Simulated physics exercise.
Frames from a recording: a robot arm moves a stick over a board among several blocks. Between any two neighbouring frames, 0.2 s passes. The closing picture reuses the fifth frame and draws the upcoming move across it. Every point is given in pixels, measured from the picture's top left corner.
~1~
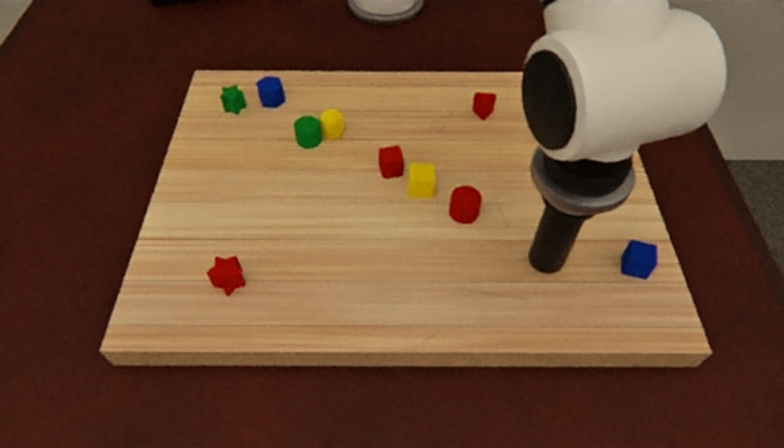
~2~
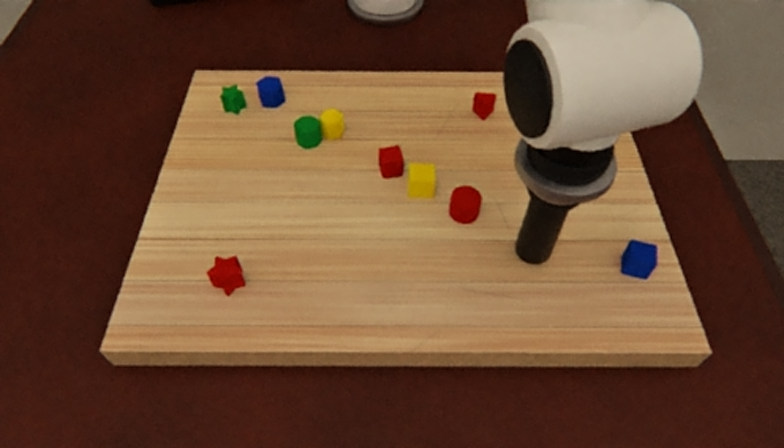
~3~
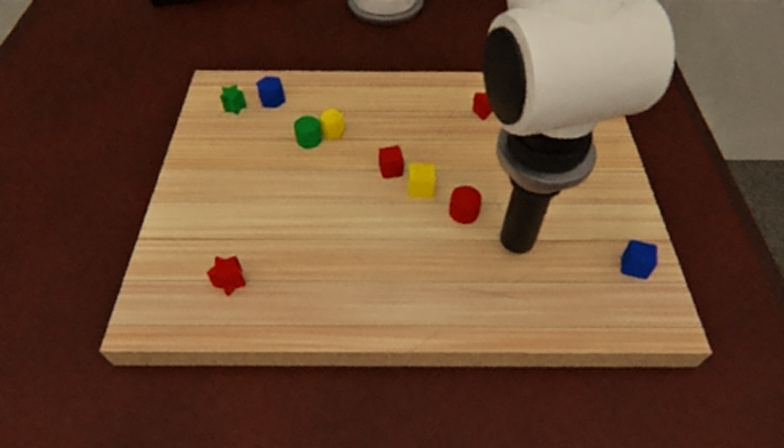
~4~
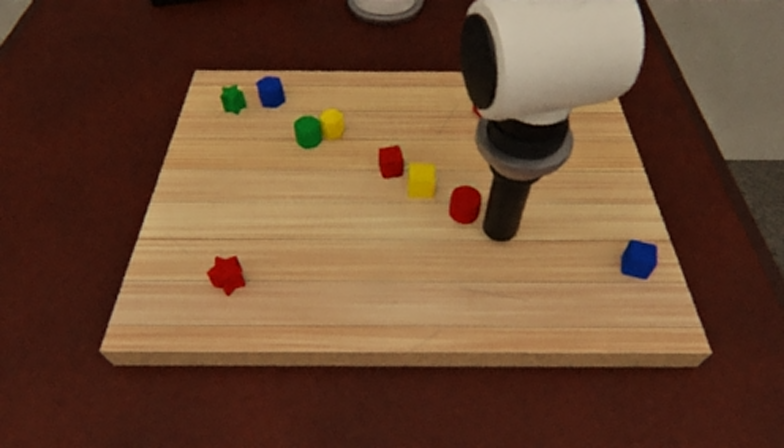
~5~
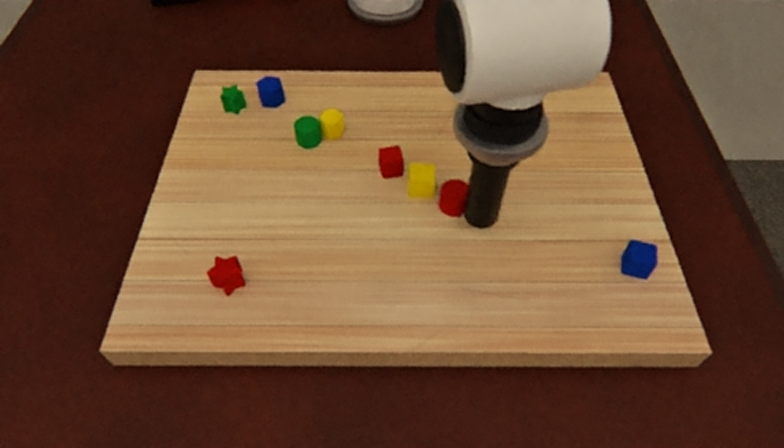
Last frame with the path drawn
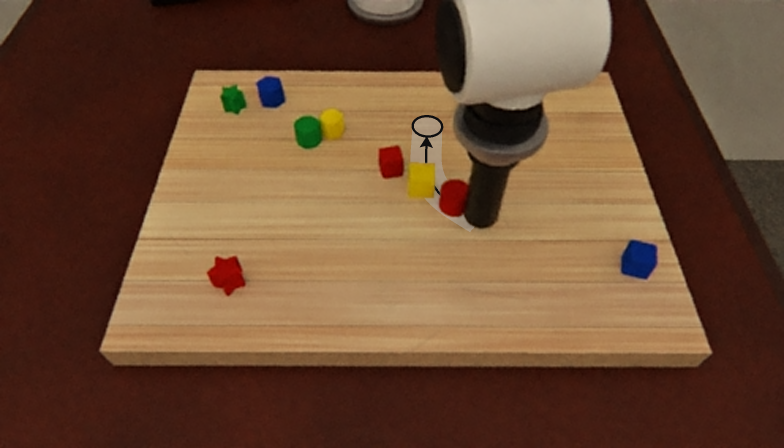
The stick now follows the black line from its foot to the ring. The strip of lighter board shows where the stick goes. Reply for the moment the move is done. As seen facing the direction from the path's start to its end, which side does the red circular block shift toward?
Sideways, to the left.
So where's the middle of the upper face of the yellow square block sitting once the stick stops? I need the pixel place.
It will end up at (372, 151).
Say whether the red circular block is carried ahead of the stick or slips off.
My answer is that the red circular block has slipped off.
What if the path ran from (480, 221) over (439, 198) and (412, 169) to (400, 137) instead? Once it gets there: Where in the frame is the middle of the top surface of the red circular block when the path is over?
Its top centre lands on (382, 158).
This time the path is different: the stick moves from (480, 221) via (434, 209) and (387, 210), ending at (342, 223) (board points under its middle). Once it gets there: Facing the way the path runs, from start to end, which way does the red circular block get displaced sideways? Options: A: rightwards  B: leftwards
I'll go with A - rightwards.
The line goes from (480, 221) by way of (440, 194) and (426, 159) to (427, 126).
On the path given first. One third of the way, stick (441, 188); red square block (375, 143), turned 20° anticlockwise; yellow square block (388, 157), turned 60° clockwise; red circular block (411, 170).
Two thirds of the way, stick (426, 153); red square block (362, 136); yellow square block (372, 151), turned 65° clockwise; red circular block (399, 163).
At the end, stick (428, 121); red square block (362, 136); yellow square block (372, 151), turned 65° clockwise; red circular block (399, 163); red triangle unmoved.
